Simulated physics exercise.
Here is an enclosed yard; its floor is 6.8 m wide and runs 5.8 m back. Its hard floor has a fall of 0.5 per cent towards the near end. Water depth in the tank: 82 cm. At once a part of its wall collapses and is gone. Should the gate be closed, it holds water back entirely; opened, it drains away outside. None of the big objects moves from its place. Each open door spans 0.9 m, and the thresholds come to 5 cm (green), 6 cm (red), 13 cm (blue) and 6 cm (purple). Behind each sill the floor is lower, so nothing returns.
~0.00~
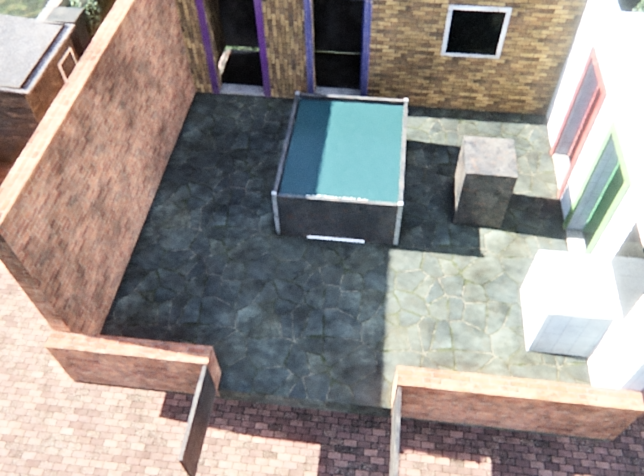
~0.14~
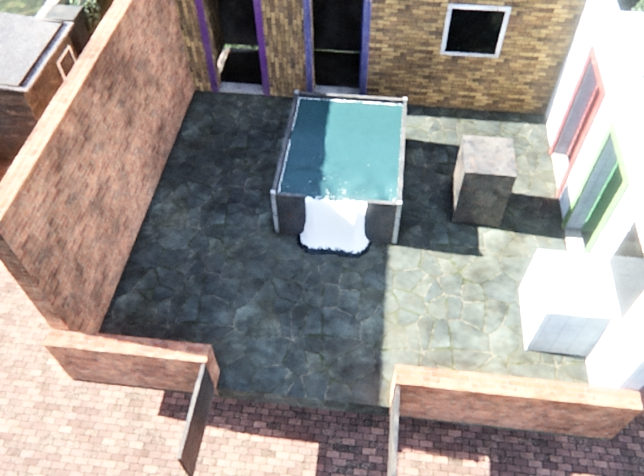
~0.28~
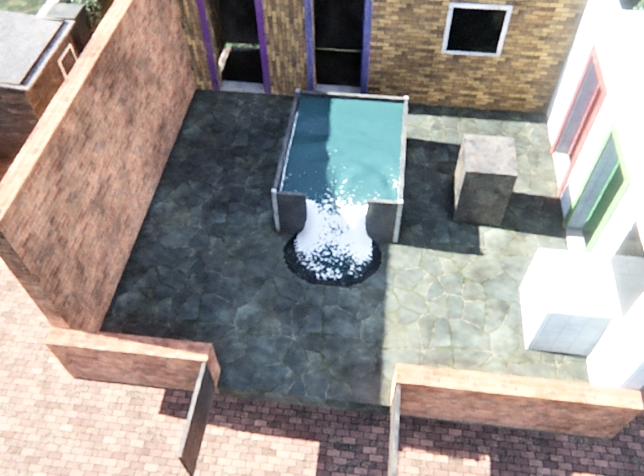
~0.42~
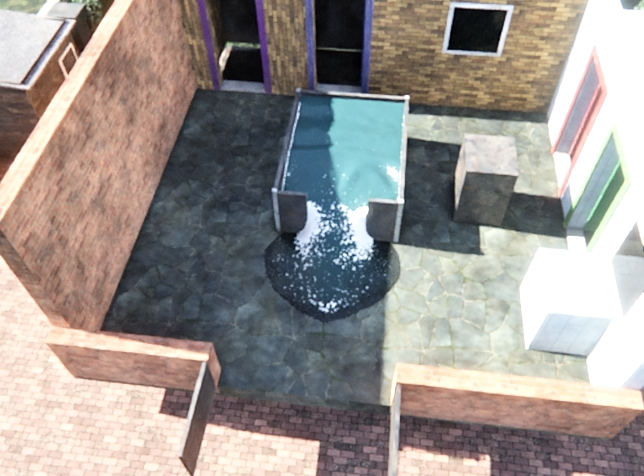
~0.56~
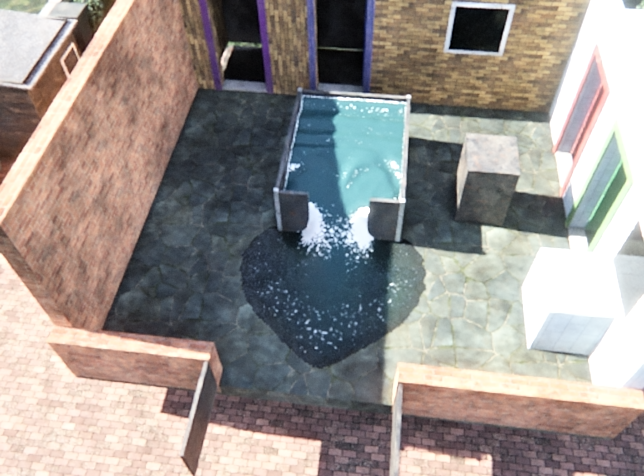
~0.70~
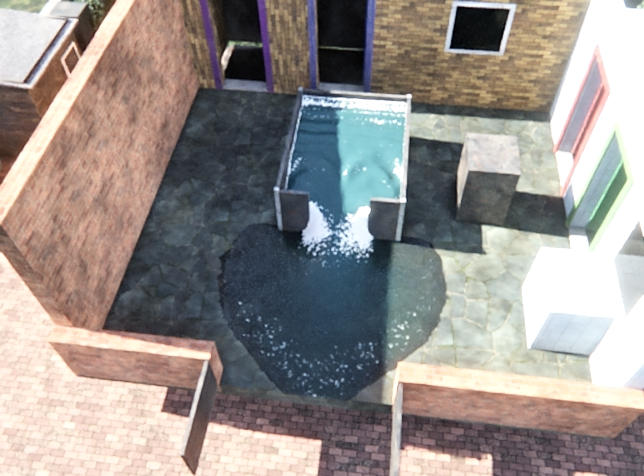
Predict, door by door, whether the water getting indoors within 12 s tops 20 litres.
At the end, the green door is going to hold within the limit; the red door is going to hold within the limit; the blue door is going to hold within the limit; the purple door is going to hold within the limit.
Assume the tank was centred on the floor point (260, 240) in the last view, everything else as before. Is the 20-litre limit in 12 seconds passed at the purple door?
Then the purple door exceeds it.
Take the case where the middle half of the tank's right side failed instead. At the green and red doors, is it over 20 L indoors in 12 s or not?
Against the limit, the green door exceeds it and the red door exceeds it.
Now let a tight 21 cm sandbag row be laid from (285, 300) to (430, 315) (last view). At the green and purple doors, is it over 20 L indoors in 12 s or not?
Note - green: Limit exceeded; purple: Limit exceeded.
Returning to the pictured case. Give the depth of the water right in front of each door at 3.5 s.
In centimetres - green: 0, red: 0, blue: 0, purple: 0.
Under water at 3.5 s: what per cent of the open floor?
Around 40 per cent.
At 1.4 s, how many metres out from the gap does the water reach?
I'd say around 3.6 m from the gap.
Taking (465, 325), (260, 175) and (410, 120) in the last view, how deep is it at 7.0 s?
Close to 5, 3 and 1 centimetres.
After 1.4 s water covers 30 % of the floor and is deepest (46 cm) near (333, 239); green door not reached, red door not reached, blue door not reached, purple door not reached.
After 2.2 s water covers 35 % of the floor and is deepest (35 cm) near (592, 410); green door not reached, red door not reached, blue door not reached, purple door not reached.
After 3.5 s water covers 40 % of the floor and is deepest (28 cm) near (333, 239); green door not reached, red door not reached, blue door not reached, purple door not reached.
After 7.0 s water covers 80 % of the floor and is deepest (15 cm) near (333, 239); green door 2 cm at the sill, 0 L in, red door not reached, blue door 2 cm at the sill, 0 L in, purple door 5 cm at the sill, 0 L in.
After 12.0 s water covers 95 % of the floor and is deepest (8 cm) near (333, 239); green door 4 cm at the sill, 0 L in, red door 3 cm at the sill, 0 L in, blue door 4 cm at the sill, 0 L in, purple door 3 cm at the sill, 0 L in.
